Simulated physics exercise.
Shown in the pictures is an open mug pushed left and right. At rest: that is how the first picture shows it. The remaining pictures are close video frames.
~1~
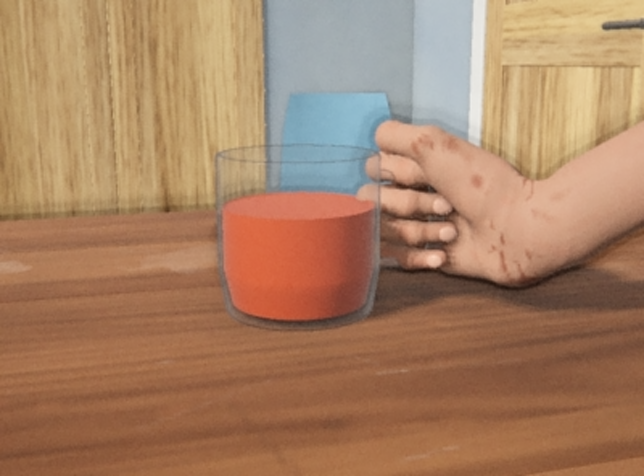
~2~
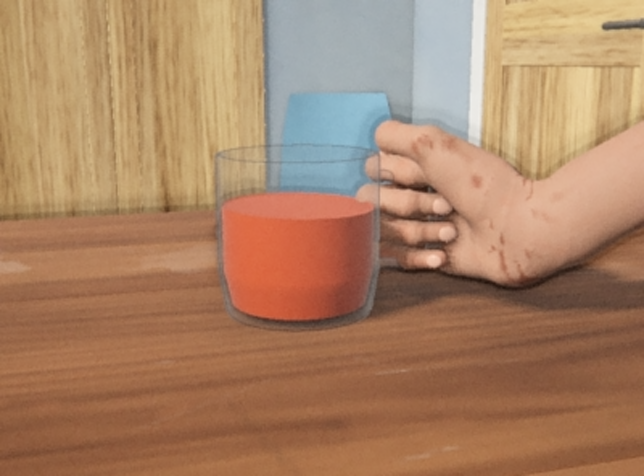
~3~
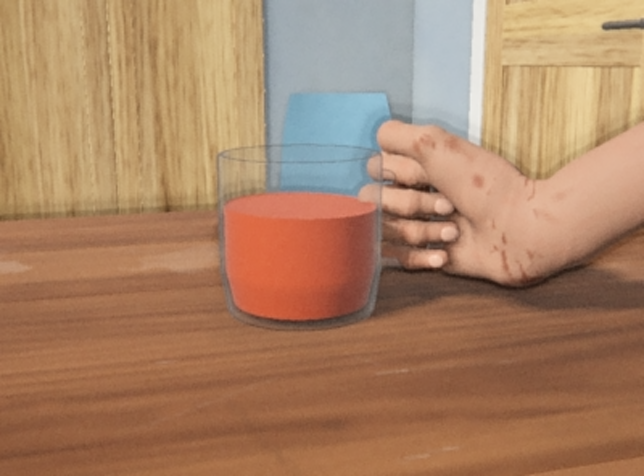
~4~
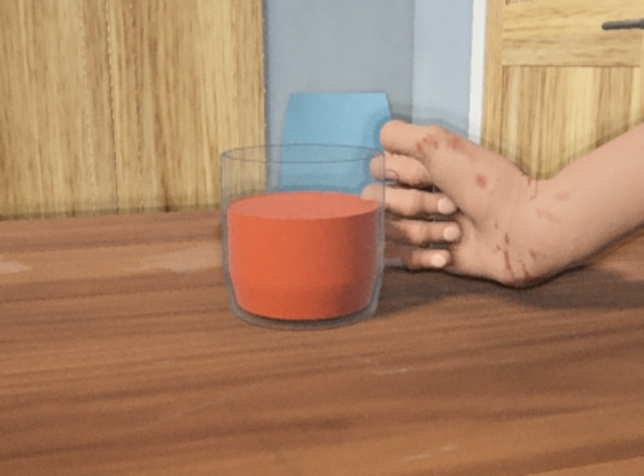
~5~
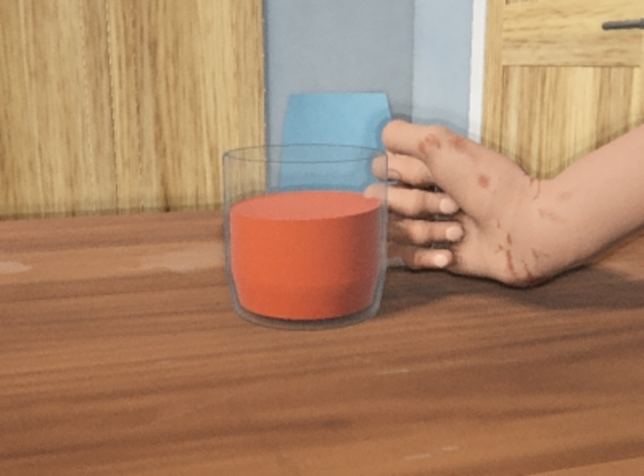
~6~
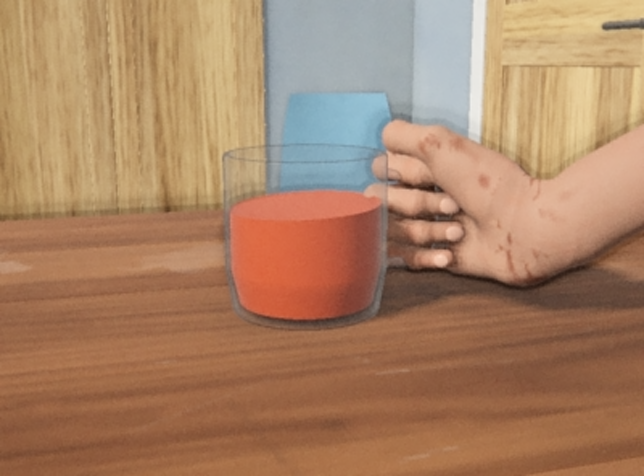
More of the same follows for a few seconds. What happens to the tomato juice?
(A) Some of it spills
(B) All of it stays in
B, all of it stays in.
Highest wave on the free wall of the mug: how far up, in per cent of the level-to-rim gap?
10 %.
A moment on, the highest wave so far stays far below the rim.
When it is over, the highest wave so far stays far below the rim; nothing has left it.
